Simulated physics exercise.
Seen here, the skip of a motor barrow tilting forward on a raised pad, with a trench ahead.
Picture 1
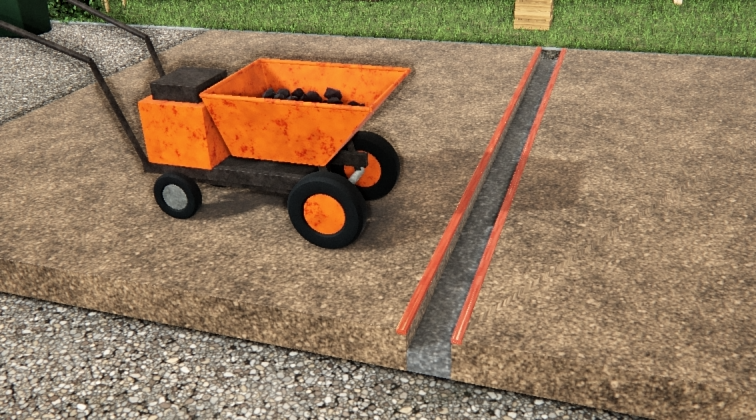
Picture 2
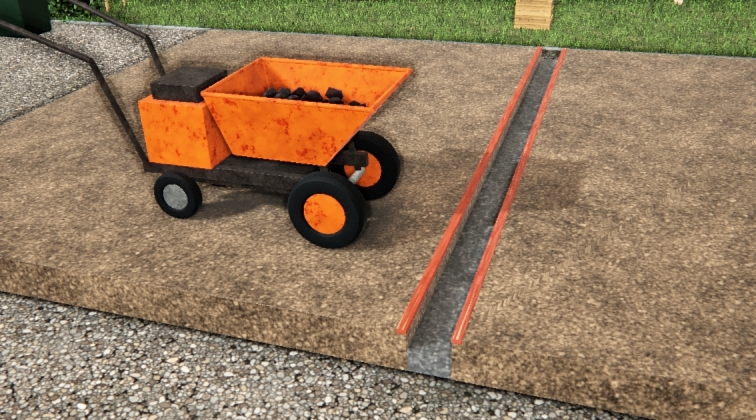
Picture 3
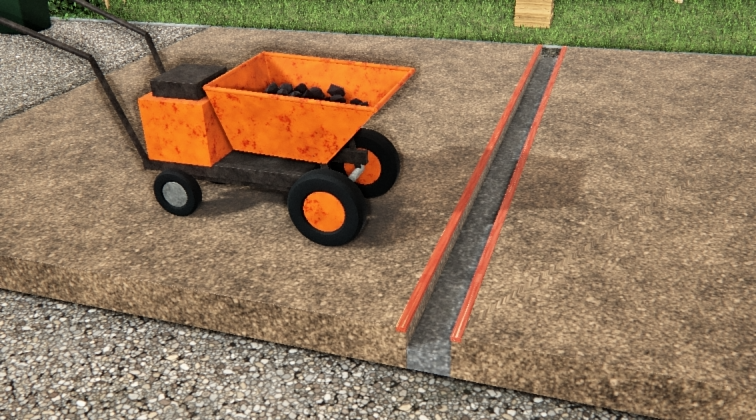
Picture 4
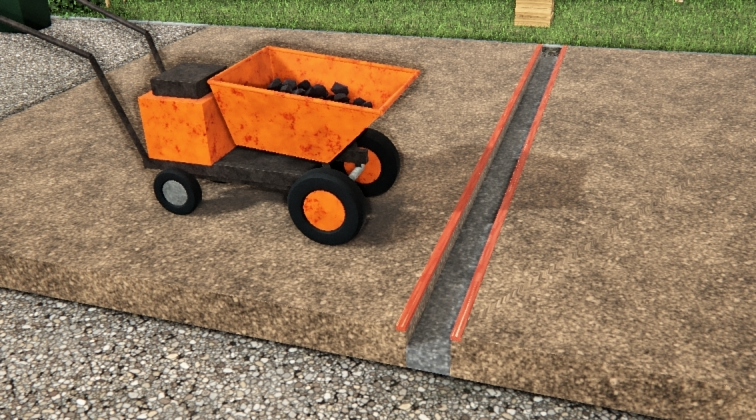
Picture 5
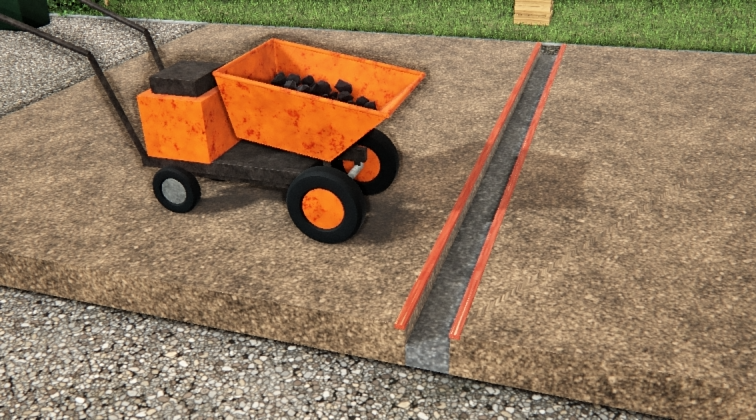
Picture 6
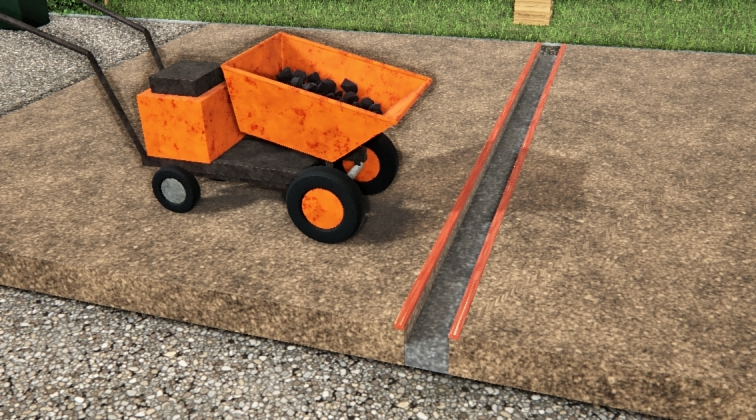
An orange motor barrow with black handles and dark lumps in its skip stands at the left of a raised brown pad, seen from above and to one side, with gravel in front and grass behind. To its right, a narrow grey trench edged in red runs across the pad. The skip, level at first, slowly tilts slightly forward to the right, while the wheels stay put and the view barely shifts.
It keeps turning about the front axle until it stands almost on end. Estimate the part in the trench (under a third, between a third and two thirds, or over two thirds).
It catches from one third to two thirds.
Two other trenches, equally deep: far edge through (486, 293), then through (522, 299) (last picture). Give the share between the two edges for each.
The first gives 70 %, the second 90 %.
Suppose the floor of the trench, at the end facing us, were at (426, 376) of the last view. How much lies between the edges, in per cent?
Close to 80 per cent.
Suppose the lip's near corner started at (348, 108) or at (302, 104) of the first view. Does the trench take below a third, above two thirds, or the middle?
The first try: Between a third and two thirds. The second: Under a third.
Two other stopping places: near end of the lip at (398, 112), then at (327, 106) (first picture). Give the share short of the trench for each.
First some 0, then 20 per cent.
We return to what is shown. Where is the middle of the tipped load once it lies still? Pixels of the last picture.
Roughly at (479, 230).
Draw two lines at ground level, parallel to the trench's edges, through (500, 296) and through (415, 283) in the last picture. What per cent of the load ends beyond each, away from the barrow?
Near 10 % and 80 %.
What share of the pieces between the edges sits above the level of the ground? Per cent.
Near 35 %.
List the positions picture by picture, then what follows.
The first frame shows lip of the skip at (370, 110), level; top of the load at (290, 102), lumps of coal; first edge of the trench at (422, 288); far edge at (473, 296), the trench under half as wide as the skip, and about half as deep as wide.
The second frame shows lip of the skip at (371, 110), level; top of the load at (282, 112).
The third frame shows lip of the skip at (375, 110), tipped barely; top of the load at (271, 107).
The fourth frame shows lip of the skip at (381, 113), tipped barely; top of the load at (274, 103).
The fifth frame shows lip of the skip at (387, 116), tipped a little; top of the load at (278, 97).
The sixth frame shows lip of the skip at (395, 122), tipped a little; top of the load at (284, 93); first edge of the trench at (420, 283); far edge at (471, 291).
Soon after the last picture, skip tipped well over; all in the skip.
A little later, skip tipped steeply; nearly all in the skip; a small part in or heaped over the trench.
Later still, skip tipped right over; about a third in the skip; about half in or heaped over the trench; about a quarter beyond it.
By the end, skip tipped right over; about a quarter in the skip; about half in or heaped over the trench; about a quarter beyond it.
